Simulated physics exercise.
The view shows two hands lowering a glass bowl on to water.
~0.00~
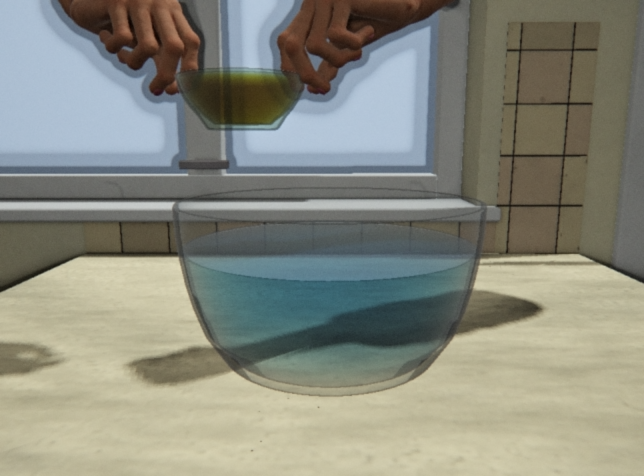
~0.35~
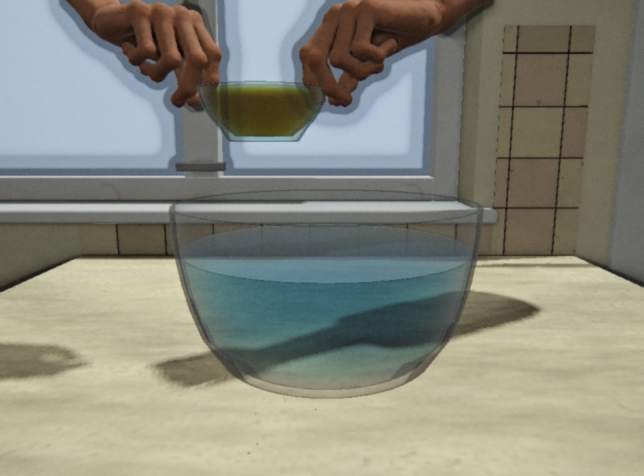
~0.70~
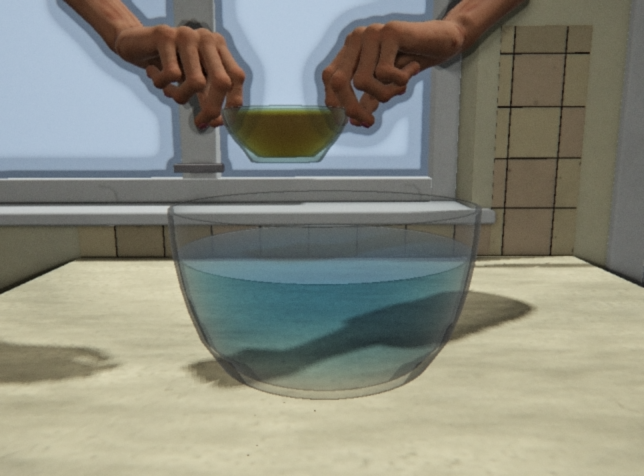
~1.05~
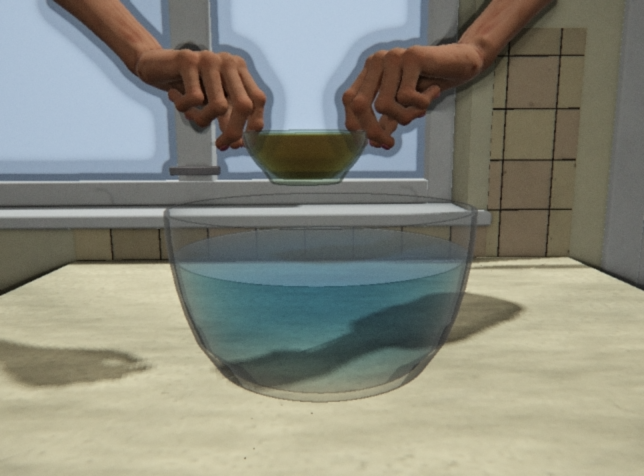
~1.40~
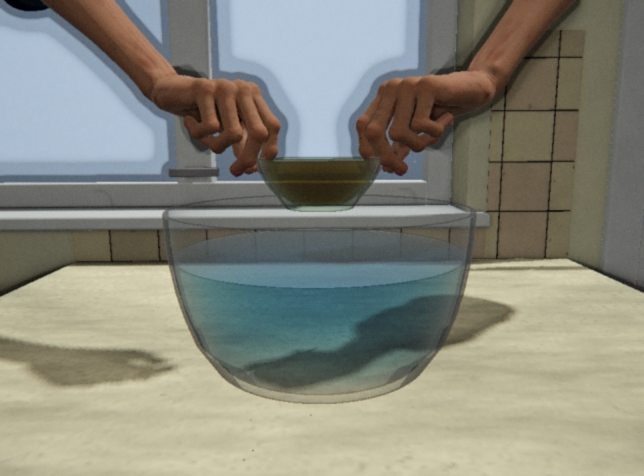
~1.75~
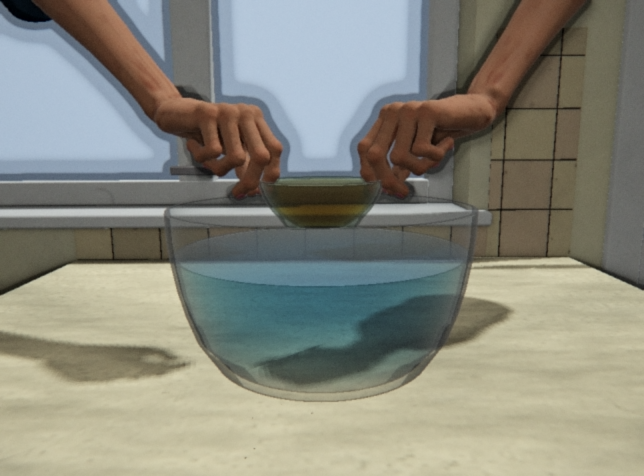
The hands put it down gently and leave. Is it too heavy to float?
Yes.
After 2.2 s, the bowl dips into the water.
After 2.8 s, water pours in over its rim.
After 5.0 s, the bowl lies on the bottom.
